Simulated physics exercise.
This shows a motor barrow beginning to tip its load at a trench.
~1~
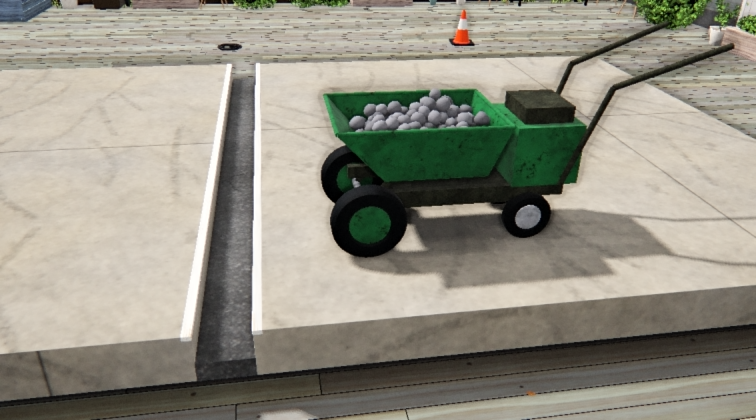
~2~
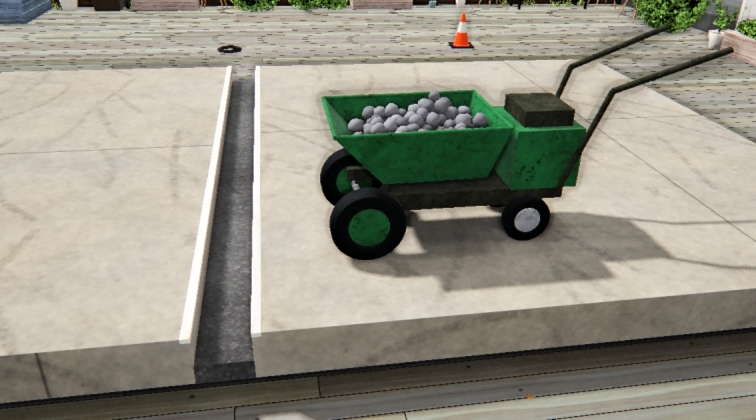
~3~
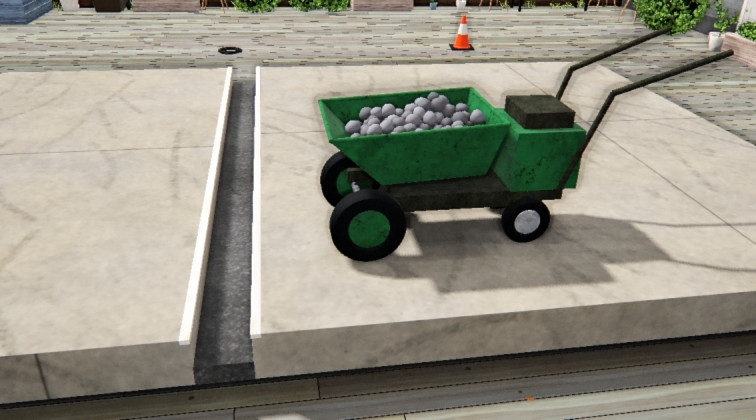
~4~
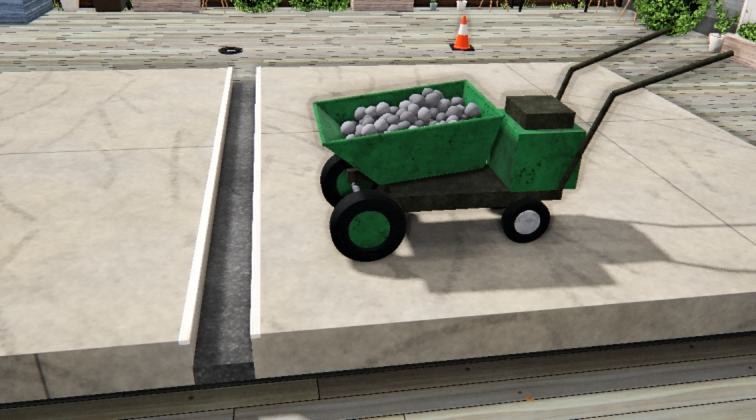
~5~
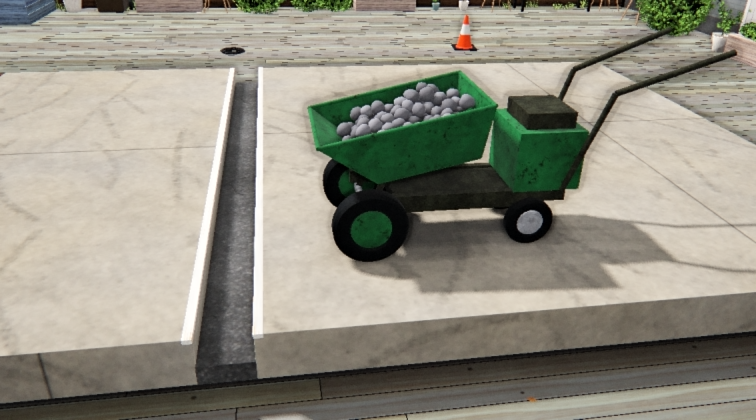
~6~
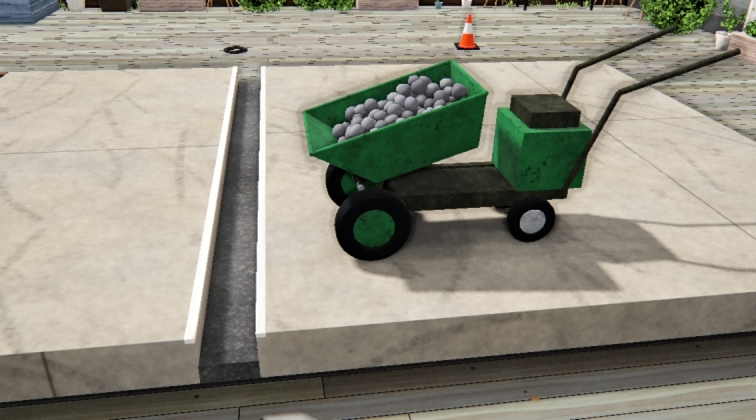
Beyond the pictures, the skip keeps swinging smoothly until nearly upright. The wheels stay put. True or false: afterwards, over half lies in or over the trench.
True.
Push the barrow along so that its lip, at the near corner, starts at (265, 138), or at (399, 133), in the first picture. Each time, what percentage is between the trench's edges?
It works out to 0 per cent in the first case and 40 per cent in the second.
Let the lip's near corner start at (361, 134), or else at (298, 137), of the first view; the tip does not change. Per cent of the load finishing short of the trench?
About 20 %, then 0 %.
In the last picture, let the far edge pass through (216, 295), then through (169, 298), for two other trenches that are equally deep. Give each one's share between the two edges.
First some 50, then 90 per cent.
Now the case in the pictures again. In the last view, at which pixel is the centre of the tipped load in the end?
Near pixel (233, 244).
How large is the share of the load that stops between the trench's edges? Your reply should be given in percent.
About 70 in every hundred pieces.
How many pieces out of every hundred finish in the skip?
Close to 15 in a hundred.
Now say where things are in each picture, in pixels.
The first picture shows lip of the skip (337, 135), level; top of the load (418, 119), round cobbles; first edge of the trench (257, 289); far edge (192, 294), the trench under half as wide as the skip, and about half as deep as wide.
The second picture shows lip of the skip (335, 138), level; top of the load (416, 121).
The third picture shows lip of the skip (331, 141), tipped barely; top of the load (430, 119).
The fourth picture shows lip of the skip (325, 145), tipped a little; top of the load (442, 120).
The fifth picture shows lip of the skip (318, 149), tipped a little; top of the load (428, 109).
The sixth picture shows lip of the skip (312, 155), tipped clearly; top of the load (430, 106); first edge of the trench (261, 291); far edge (197, 296).
Just after the last frame, skip tipped steeply; every one in the skip.
A moment on, skip tipped right over; roughly half in the skip; just a few short of the trench; roughly a third in or heaped over the trench; just a few falling.
Further on, skip tipped right over; about a tenth in the skip; about a tenth short of the trench; roughly two thirds in or heaped over the trench; about a tenth beyond it.
When it is over, skip tipped right over; about a tenth in the skip; about a tenth short of the trench; roughly two thirds in or heaped over the trench; about a tenth beyond it.
